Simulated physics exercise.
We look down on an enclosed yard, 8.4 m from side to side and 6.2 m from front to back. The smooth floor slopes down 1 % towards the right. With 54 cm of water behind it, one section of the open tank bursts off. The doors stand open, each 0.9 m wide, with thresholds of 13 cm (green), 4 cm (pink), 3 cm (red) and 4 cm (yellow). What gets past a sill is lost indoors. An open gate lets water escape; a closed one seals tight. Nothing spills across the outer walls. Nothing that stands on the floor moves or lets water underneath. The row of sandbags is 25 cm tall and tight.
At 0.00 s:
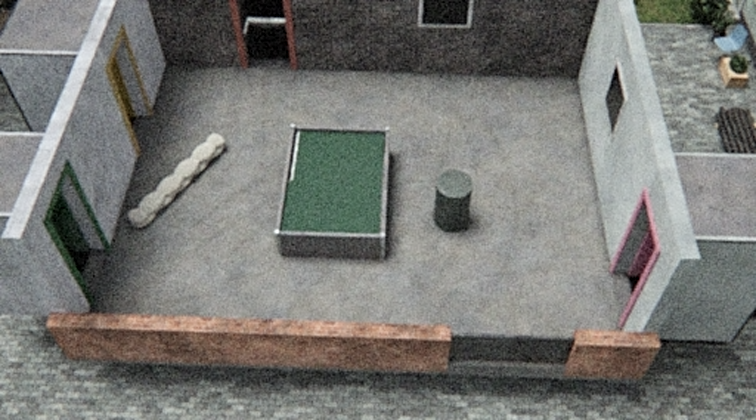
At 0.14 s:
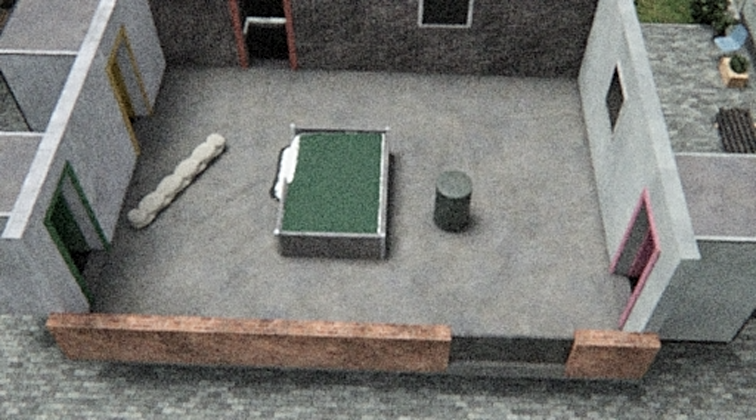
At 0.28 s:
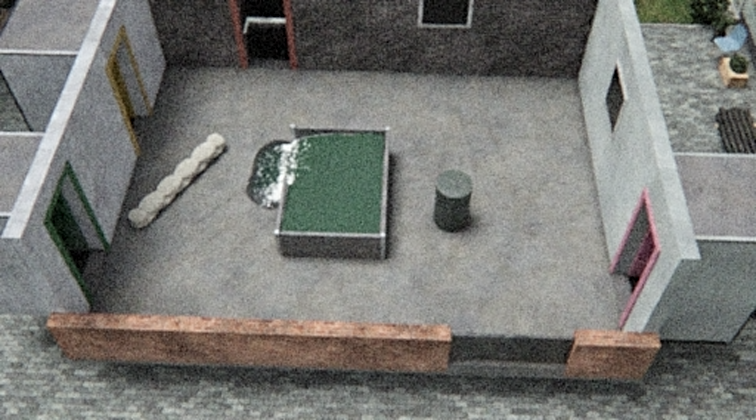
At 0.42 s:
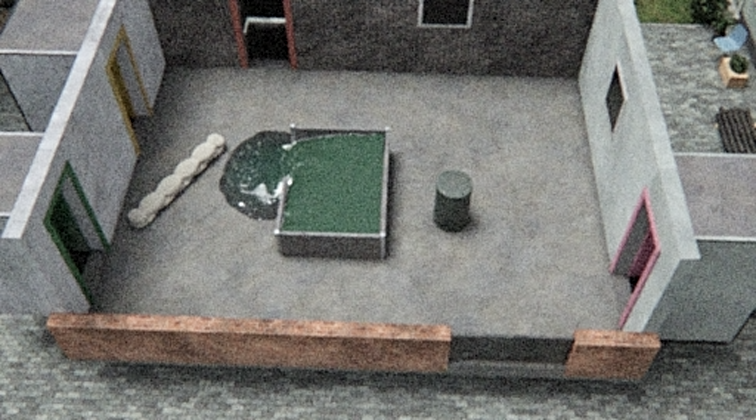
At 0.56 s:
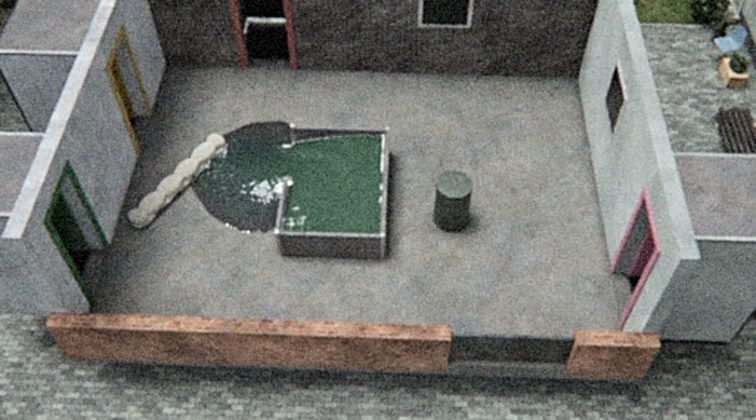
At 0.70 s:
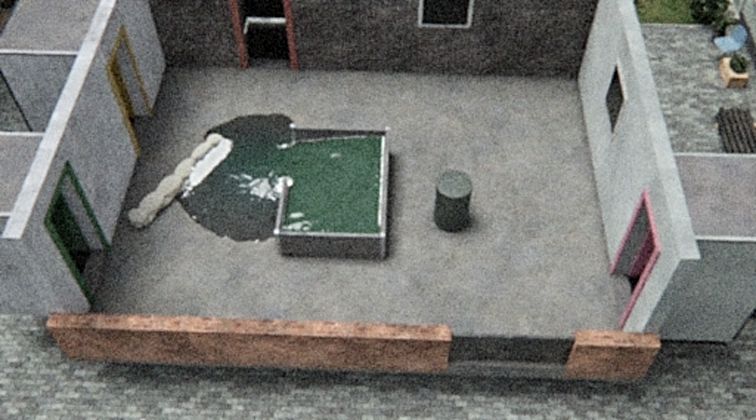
Water pours from the left side of the green tank and spreads to the pale sandbags.
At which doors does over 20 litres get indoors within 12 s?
Within that time: At the green door it keeps below the limit; at the pink door it exceeds the limit; at the red door it goes over the limit; at the yellow door it passes the limit.
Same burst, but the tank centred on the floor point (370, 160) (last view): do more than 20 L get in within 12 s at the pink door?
Then: Pink under.
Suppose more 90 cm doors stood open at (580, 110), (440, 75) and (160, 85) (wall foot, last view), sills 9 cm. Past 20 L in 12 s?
In that order: Below, below, above.
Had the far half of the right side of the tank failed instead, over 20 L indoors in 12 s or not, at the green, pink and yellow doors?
Against that limit: Green below, pink over, yellow not over.
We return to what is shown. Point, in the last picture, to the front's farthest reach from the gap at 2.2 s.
Near (83, 335).
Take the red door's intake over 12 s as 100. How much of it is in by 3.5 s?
About 5 per cent.
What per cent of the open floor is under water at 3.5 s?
Some 30 per cent of it.
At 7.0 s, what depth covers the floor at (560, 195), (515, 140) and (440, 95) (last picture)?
Roughly 0, 0 and 2 cm, in turn.
After 1.4 s water covers 15 % of the floor and is deepest (34 cm) near (226, 157); green door not reached, pink door not reached, red door not reached, yellow door not reached.
After 2.2 s water covers 25 % of the floor and is deepest (34 cm) near (165, 69); green door 9 cm at the sill, 0 L in, pink door not reached, red door 2 cm at the sill, 0 L in, yellow door 4 cm at the sill, 0 L in.
After 3.5 s water covers 30 % of the floor and is deepest (21 cm) near (94, 336); green door 10 cm at the sill, 0 L in, pink door not reached, red door 7 cm at the sill, 10 L in, yellow door 6 cm at the sill, 3 L in.
After 7.0 s water covers 60 % of the floor and is deepest (12 cm) near (166, 162); green door 7 cm at the sill, 0 L in, pink door not reached, red door 8 cm at the sill, 84 L in, yellow door 7 cm at the sill, 16 L in.
After 12.0 s water covers 85 % of the floor and is deepest (10 cm) near (620, 356); green door 3 cm at the sill, 0 L in, pink door 9 cm at the sill, 38 L in, red door 5 cm at the sill, 134 L in, yellow door 4 cm at the sill, 38 L in.
